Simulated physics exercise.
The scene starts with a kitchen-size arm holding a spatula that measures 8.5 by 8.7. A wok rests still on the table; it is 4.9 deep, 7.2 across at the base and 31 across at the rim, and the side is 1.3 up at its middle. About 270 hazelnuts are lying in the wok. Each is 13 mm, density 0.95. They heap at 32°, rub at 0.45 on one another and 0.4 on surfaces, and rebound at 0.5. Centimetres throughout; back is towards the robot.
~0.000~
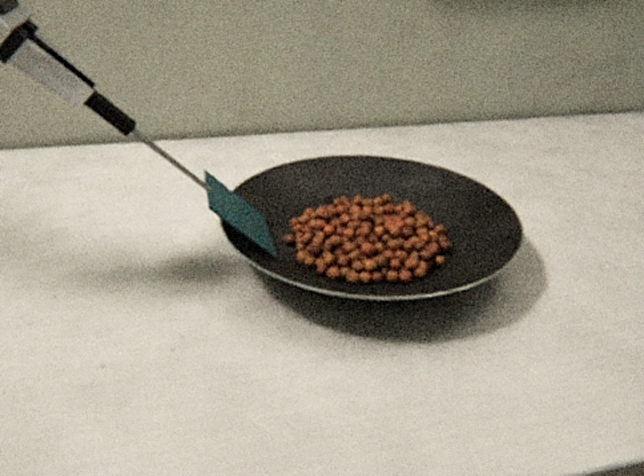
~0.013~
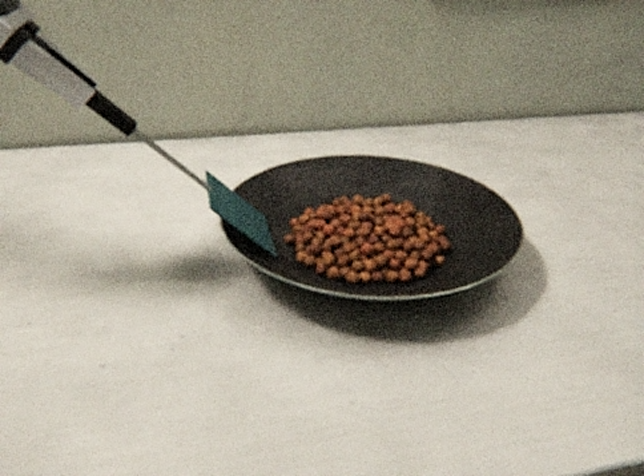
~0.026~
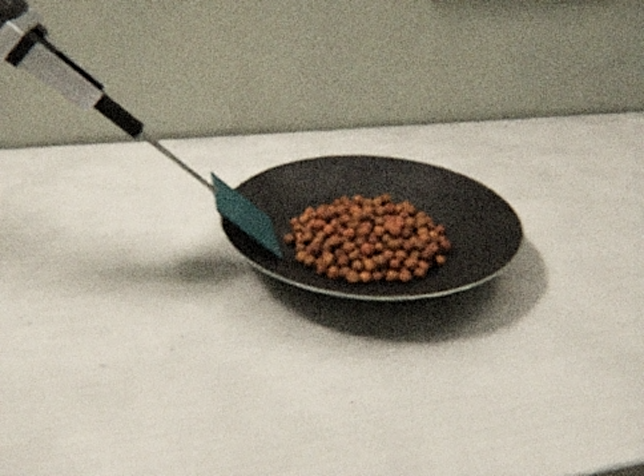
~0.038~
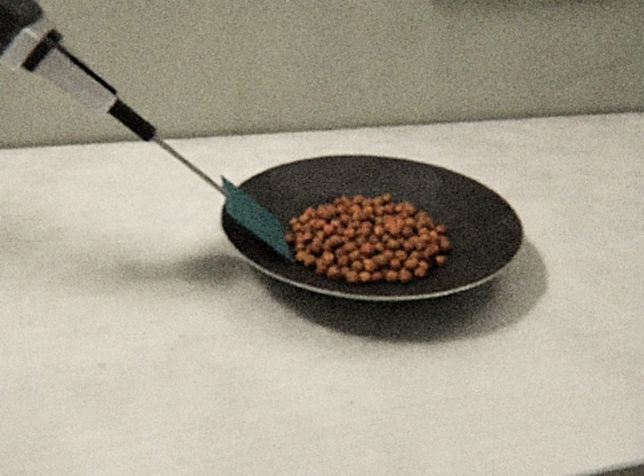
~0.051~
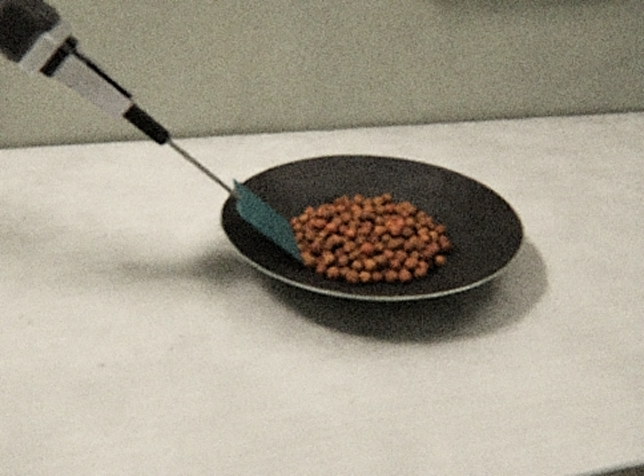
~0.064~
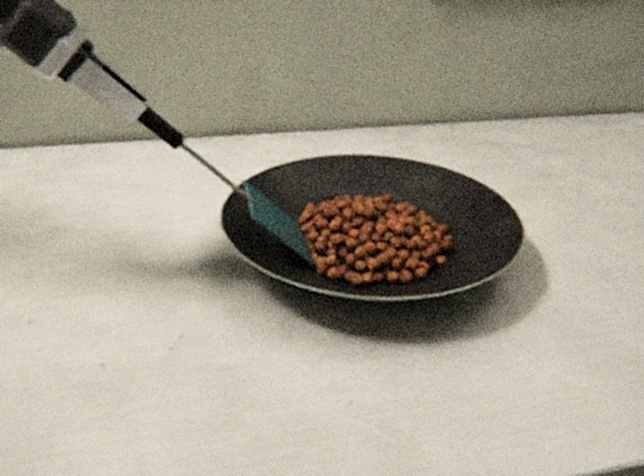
A dark, shallow wok holding a low heap of reddish-brown hazelnuts sits on a pale tabletop against a plain grey-green wall, seen from slightly above. A black, white and grey robotic arm reaches in from the upper left, holding a teal spatula at a slant inside the wok's left rim. The spatula slides slowly rightward and slightly down, meeting the heap and nudging its left edge inward.
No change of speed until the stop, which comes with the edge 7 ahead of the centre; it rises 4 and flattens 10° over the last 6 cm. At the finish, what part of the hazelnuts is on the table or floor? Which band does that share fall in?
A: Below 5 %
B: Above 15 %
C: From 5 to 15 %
C.
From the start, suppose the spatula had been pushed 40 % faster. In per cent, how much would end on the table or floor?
In that case, around 25 per cent would end on the table or floor.
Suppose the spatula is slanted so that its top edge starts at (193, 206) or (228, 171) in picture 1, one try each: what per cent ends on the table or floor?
Some 10 and 10 per cent.
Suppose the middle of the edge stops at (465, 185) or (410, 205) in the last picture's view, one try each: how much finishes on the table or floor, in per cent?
About 30 and 5 per cent.
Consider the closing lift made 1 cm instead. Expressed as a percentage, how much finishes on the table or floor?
Roughly 10 per cent.
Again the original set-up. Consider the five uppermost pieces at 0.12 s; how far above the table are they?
They are around 5 cm up.
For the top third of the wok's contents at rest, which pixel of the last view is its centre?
(454, 217).
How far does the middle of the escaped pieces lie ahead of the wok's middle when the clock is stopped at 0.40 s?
It's close to 20 cm ahead of the centre.
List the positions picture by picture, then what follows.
In the first frame, the spatula top edge at (206, 187), sloping 46°; upper third of the load around (368, 228), from x 290 to 445, top at y 200; 273 in the wok.
In the second frame, the spatula top edge at (208, 188), sloping 46°; upper third of the load around (368, 228), from x 290 to 445, top at y 200.
In the third frame, the spatula top edge at (213, 190), sloping 46°; upper third of the load around (368, 228), from x 290 to 445, top at y 200.
In the fourth frame, the spatula top edge at (224, 193), sloping 46°; upper third of the load around (369, 228), from x 290 to 445, top at y 200.
In the fifth frame, the spatula top edge at (236, 196), sloping 46°; upper third of the load around (369, 228), from x 295 to 445, top at y 200.
In the sixth frame, the spatula top edge at (248, 198), sloping 46°; upper third of the load around (370, 226), from x 300 to 450, top at y 200; 273 in the wok.
After 0.12 s, sloping 46°, highest piece 5 above the table; 273 in the wok.
After 0.17 s, sloping 43°, highest piece 5 above the table; 273 in the wok.
After 0.40 s, sloping 36°, highest piece 6 above the table; 247 in the wok, 23 on the table or floor, 3 on the blade or in flight.
After 1.45 s, sloping 36°, highest piece 5 above the table; 247 in the wok, 26 on the table or floor.
In the end, 247 in the wok, 26 on the table or floor. That is 10 % on the table or floor.
